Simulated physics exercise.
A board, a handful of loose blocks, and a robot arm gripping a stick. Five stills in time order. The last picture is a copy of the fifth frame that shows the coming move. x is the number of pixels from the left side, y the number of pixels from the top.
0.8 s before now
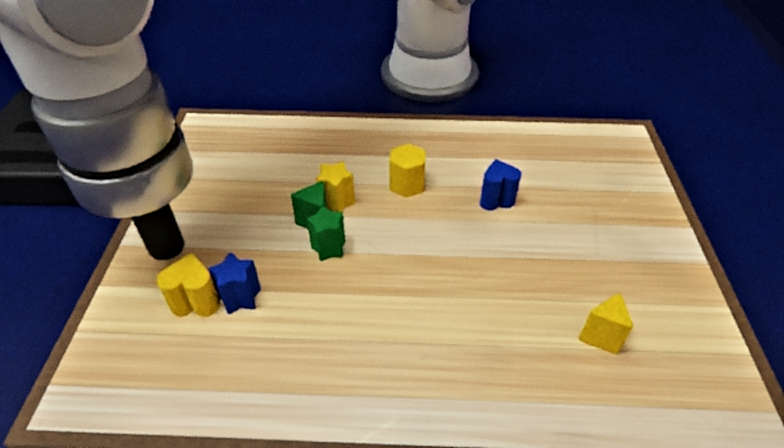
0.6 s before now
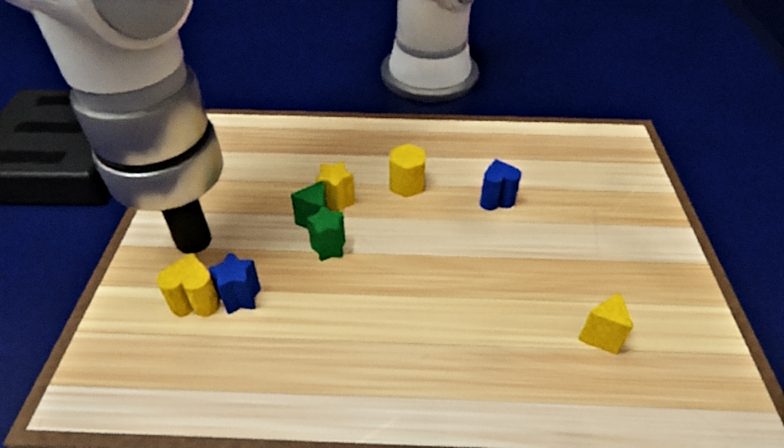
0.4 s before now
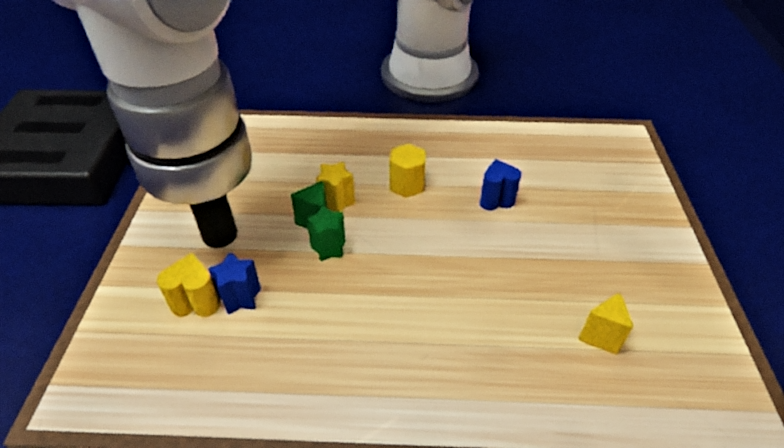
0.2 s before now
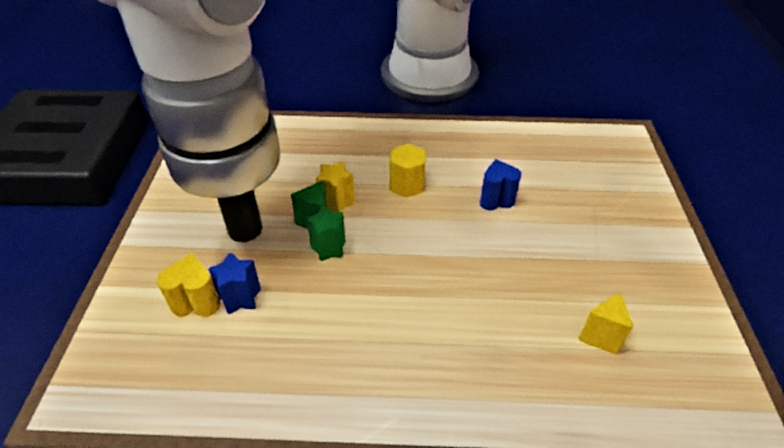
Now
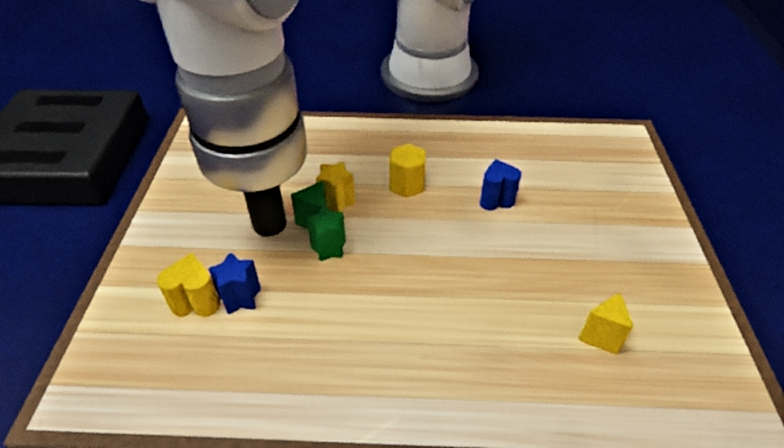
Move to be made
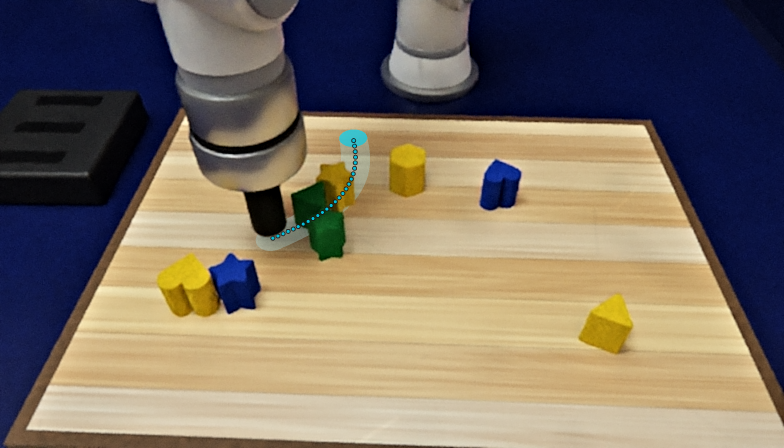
At the start, a robot arm holds a dark stick above a yellow heart and a blue star at the left of a wooden board scattered with blocks. The arm then moves steadily right, bringing the stick close to the green blocks, while all the blocks stay still.
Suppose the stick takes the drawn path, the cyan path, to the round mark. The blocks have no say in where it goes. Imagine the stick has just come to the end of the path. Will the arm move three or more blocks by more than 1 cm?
No, that is not what happens.
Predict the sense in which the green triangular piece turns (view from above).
It makes a clockwise turn.
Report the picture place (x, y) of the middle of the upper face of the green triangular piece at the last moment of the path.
By then it is at (358, 181).
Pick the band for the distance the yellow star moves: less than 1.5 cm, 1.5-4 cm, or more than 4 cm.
Once the path is done, the yellow star lies more than 4 cm from its present place.
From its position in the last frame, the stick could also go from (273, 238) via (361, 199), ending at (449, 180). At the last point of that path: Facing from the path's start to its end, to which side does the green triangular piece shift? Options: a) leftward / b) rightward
b
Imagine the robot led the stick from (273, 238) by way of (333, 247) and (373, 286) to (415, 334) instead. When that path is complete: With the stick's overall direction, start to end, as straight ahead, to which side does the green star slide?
Facing from start to end, it will go to the left.
Path on the board, from (273, 238) through (326, 210) and (353, 173) to (353, 138).
On the path given first. One third of the way, stick at (325, 197); green triangular piece at (351, 182), turned 70° clockwise; yellow star at (356, 160), turned 50° anticlockwise.
Two thirds of the way, stick at (353, 160); green triangular piece at (358, 181), turned 90° clockwise; yellow star at (381, 144).
At the end, stick at (353, 126); green triangular piece at (358, 181), turned 90° clockwise; green star in place; yellow star at (381, 142).
